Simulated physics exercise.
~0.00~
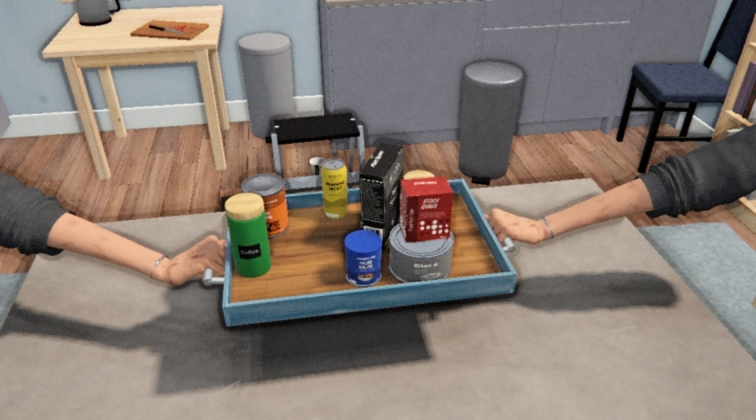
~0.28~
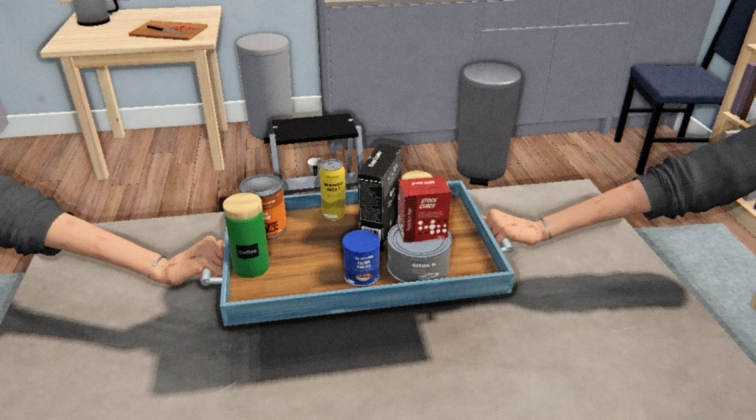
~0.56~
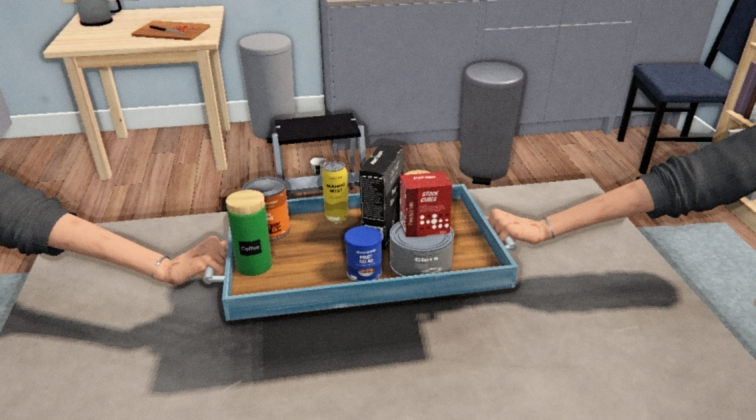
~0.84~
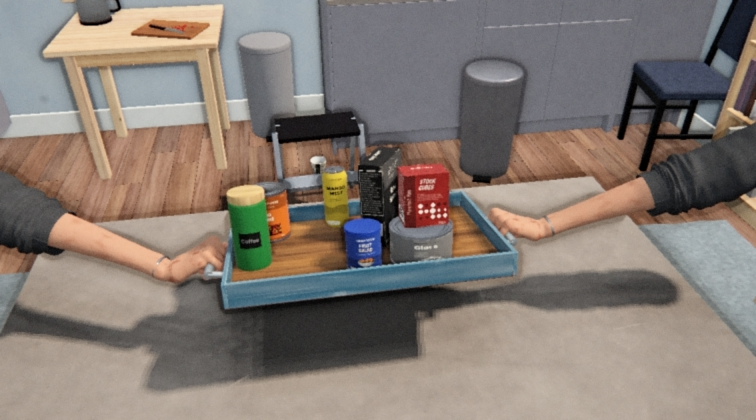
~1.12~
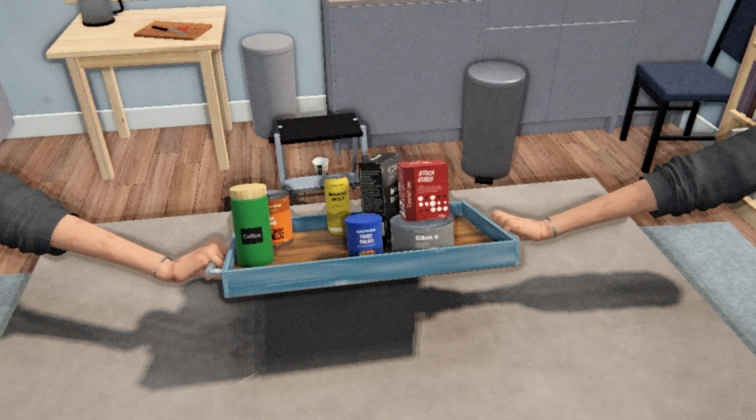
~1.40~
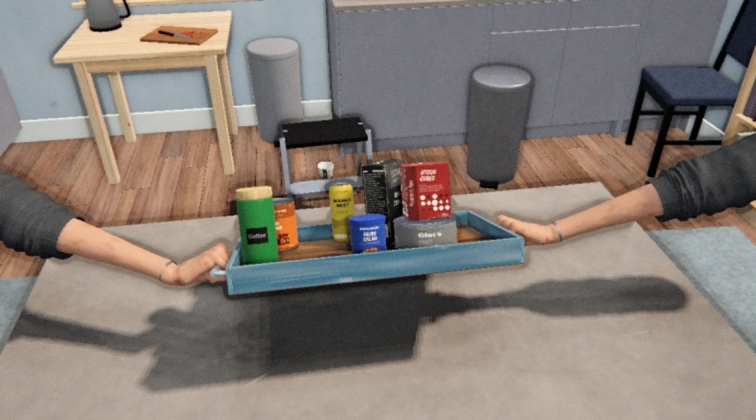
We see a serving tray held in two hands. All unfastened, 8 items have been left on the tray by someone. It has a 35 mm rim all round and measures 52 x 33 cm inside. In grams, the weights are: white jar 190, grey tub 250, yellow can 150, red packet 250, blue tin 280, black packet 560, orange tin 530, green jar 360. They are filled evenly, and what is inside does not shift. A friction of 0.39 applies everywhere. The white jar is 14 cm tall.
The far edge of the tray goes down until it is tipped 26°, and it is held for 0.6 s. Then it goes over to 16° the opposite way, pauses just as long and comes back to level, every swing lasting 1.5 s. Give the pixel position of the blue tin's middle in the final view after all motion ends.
(359, 232).
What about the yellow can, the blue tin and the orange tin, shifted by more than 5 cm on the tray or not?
Yellow can: Remains in place; blue tin: Is displaced; orange tin: Remains in place.
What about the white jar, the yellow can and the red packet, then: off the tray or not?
Outcome: The white jar departs its support; the yellow can remains on its support; the red packet departs its support.
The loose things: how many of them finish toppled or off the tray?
So, 2 in all.
Around 1.80 s, tray at 26°, far edge down; blue tin shifted 10 cm near (359, 231); red packet tipped 8° against what carries it; white jar tipped 7° against what carries it.
Around 2.50 s, tray at 23°, far edge down; white jar and red packet now off the tray; blue tin shifted 11 cm near (358, 231); grey tub shifted 12 cm.
Around 3.30 s, tray at 10°, near edge down; blue tin shifted 11 cm near (359, 233); grey tub shifted 12 cm; green jar shifted 8 cm.
Finally (6.2 s), off the tray, white jar and red packet; not toppled but over 5 cm from the start, grey tub, blue tin and green jar; the other 3 still in place (within 5 cm). In the last view, blue tin near (359, 231).
